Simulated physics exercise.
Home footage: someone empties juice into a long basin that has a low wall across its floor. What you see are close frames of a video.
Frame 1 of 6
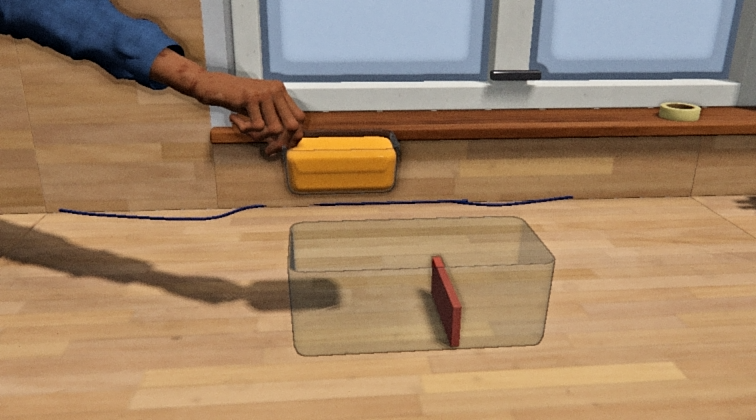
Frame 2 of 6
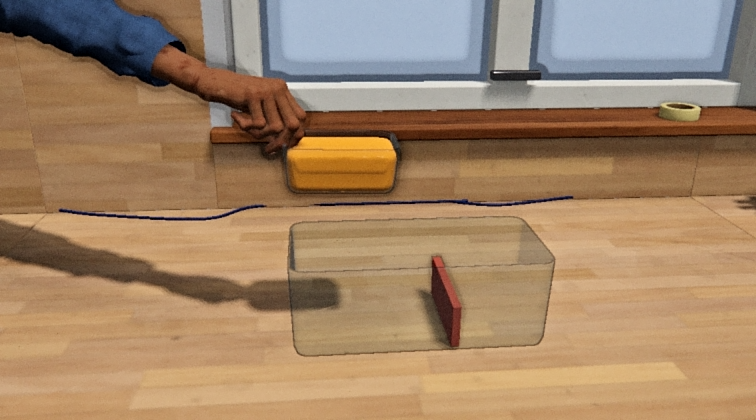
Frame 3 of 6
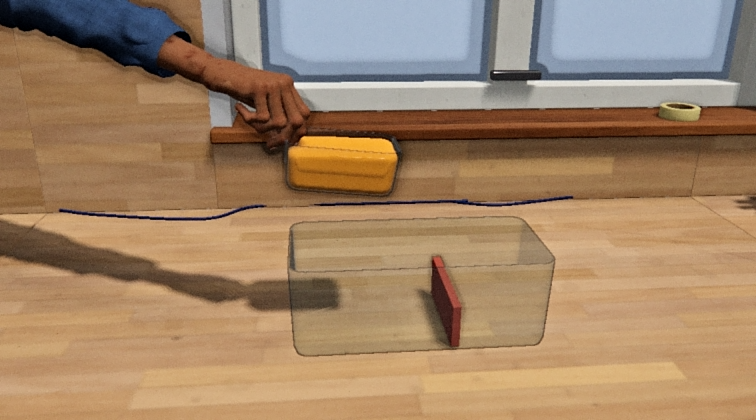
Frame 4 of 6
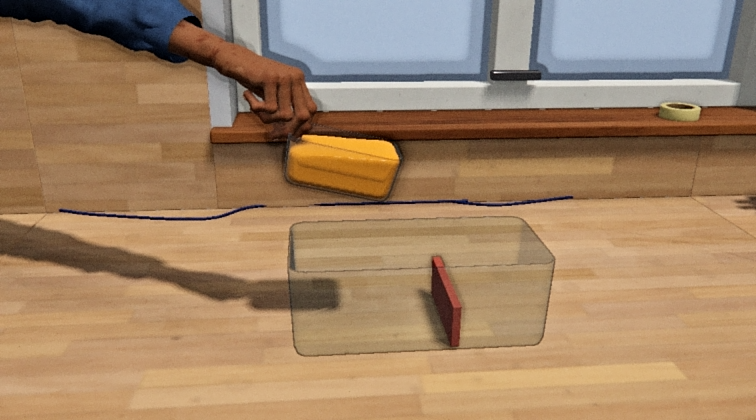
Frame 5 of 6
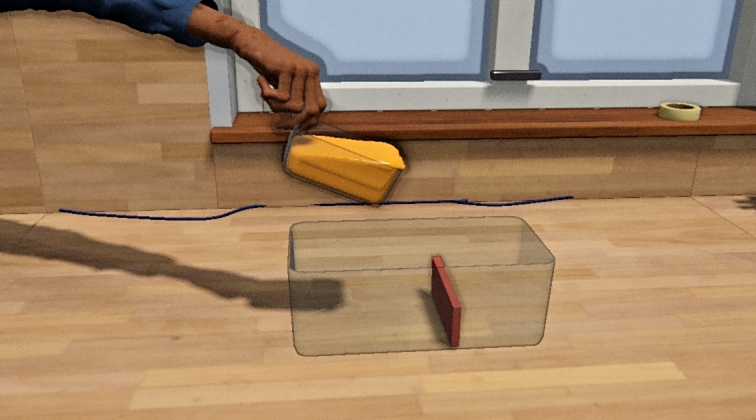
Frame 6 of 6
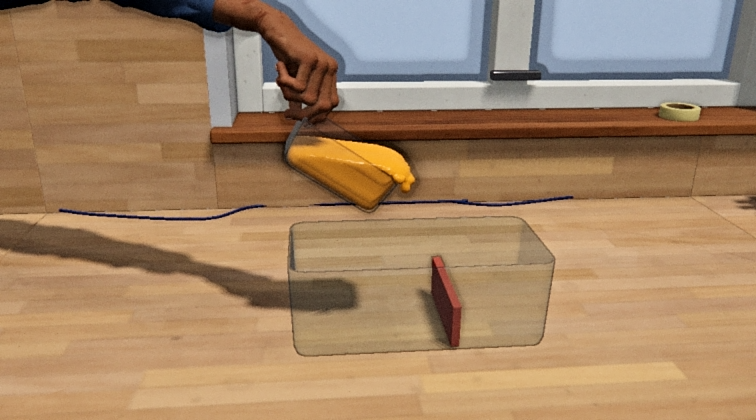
We see a hand holding a clear container of orange juice above a long transparent basin with a low red wall inside, gradually tilting it to the right until juice bulges over the container's lower right rim.
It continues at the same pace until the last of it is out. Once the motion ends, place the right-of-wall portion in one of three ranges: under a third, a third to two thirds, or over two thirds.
Lower than a third.
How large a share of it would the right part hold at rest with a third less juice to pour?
Near 0 %.
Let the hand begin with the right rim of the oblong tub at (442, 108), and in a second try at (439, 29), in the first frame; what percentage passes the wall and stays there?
80 % and 75 %.
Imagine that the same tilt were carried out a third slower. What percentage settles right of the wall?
I'd estimate some 30 percent.
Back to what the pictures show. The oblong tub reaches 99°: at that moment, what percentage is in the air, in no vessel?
20 in a hundred.
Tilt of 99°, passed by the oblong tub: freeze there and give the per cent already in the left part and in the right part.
About 60 % left and about 15 % right.
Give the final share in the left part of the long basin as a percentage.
I'd put it at around 80 %.
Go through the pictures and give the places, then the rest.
It leans 0°; its right rim is at (395, 140); the juice meets the walls at (287, 146) and (393, 145); the long basin's rim runs from (290, 247) to (538, 239); the wall's top is at (446, 281), in the first frame.
It leans 2°; its right rim is at (396, 141); the juice meets the walls at (287, 146) and (393, 145), in the second frame.
It leans 6°; its right rim is at (397, 146); the juice meets the walls at (288, 145) and (394, 147), in the third frame.
It leans 13°; its right rim is at (398, 153); the juice meets the walls at (290, 144) and (397, 149), in the fourth frame.
It leans 23°; its right rim is at (398, 162); the juice meets the walls at (290, 144) and (394, 154); 4 per cent is over the edge, in the fifth frame.
It leans 34°; its right rim is at (397, 173); the juice meets the walls at (290, 143) and (385, 157); 11 per cent is over the edge, in the sixth frame.
A moment on, the oblong tub is tipped on its side and 7 per cent is still to pour, 58 is left of the wall and 15 right of it.
Next, the oblong tub is tipped right over and 0 per cent is still to pour, 81 is left of the wall and 15 right of it.
Then the oblong tub is tipped right over and 0 per cent is still to pour, 81 is left of the wall and 15 right of it.
Later the oblong tub is tipped right over and 0 per cent is still to pour, 81 is left of the wall and 15 right of it.
Finally, 81 per cent lies left of the wall, 15 right of it and 3 outside.
